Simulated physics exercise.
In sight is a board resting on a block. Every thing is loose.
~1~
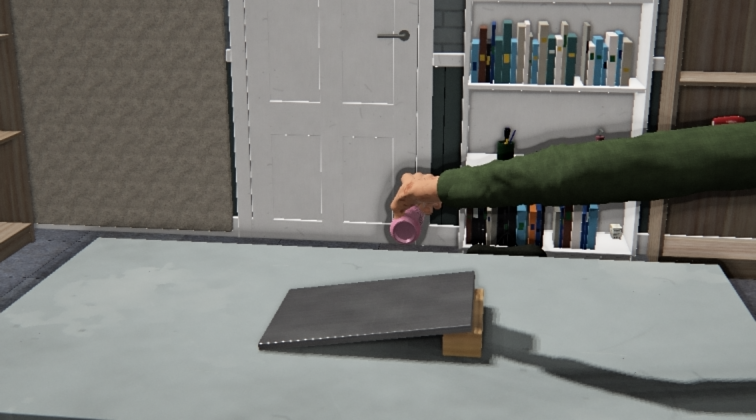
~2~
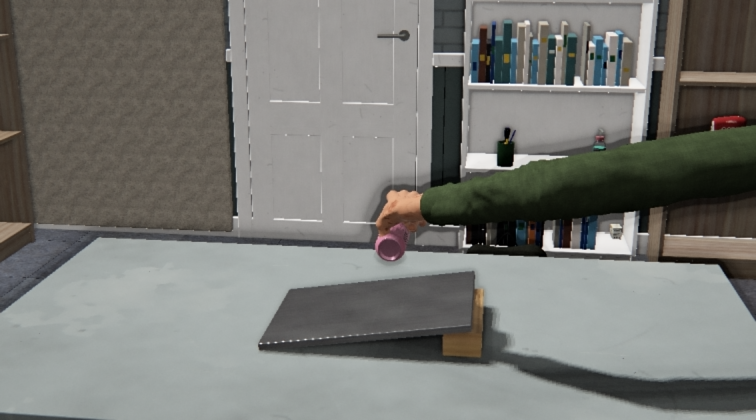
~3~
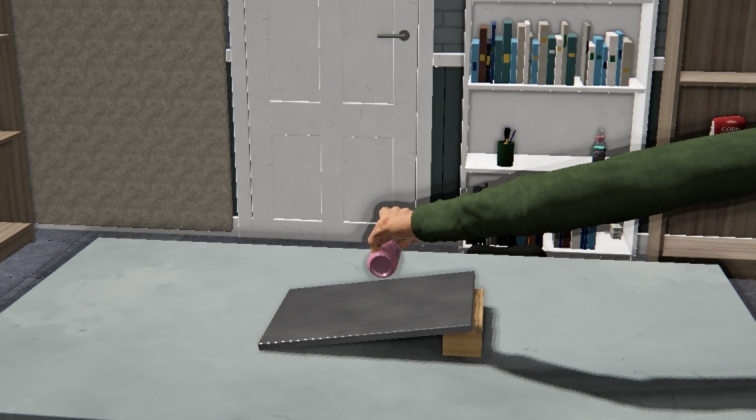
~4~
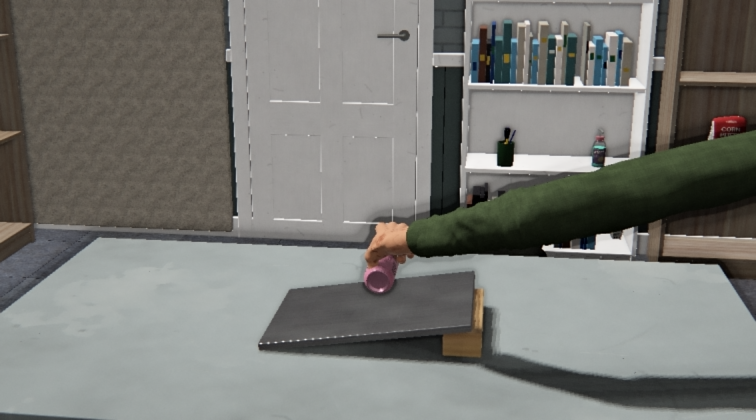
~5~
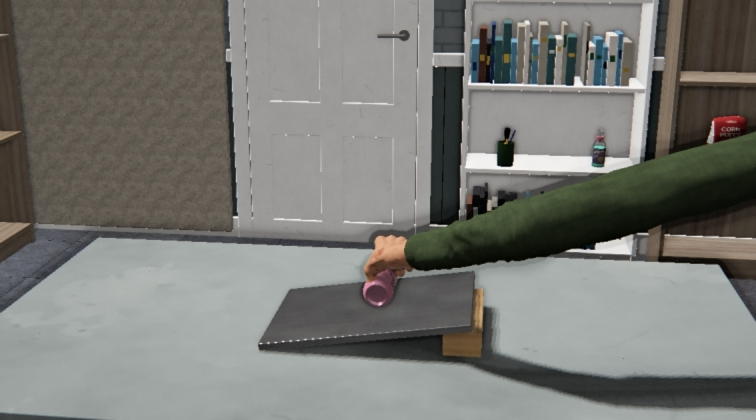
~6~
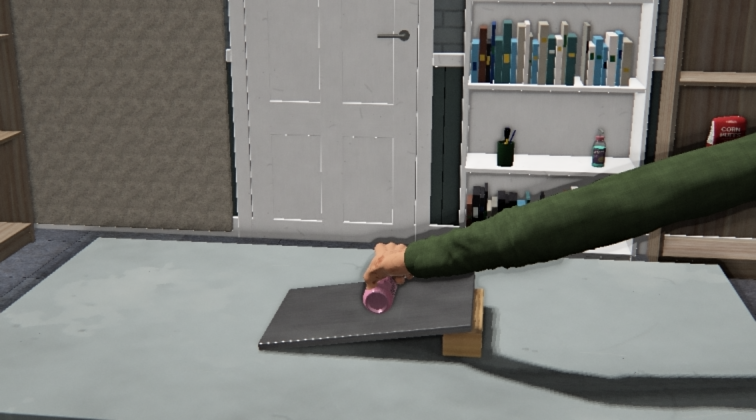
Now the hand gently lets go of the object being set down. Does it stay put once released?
No.
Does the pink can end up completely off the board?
Watch the pink can: It goes over the edge.
Then, 0.80 s later than the last frame, pink can moved well along near (277, 301).
Then, 1.40 s later than the last frame, pink can now off the board.
Then, 2.00 s later than the last frame, things are still on the move.
Then, 2.40 s later than the last frame, as before.
When it is over, off the board, pink can. The pink can goes downhill.
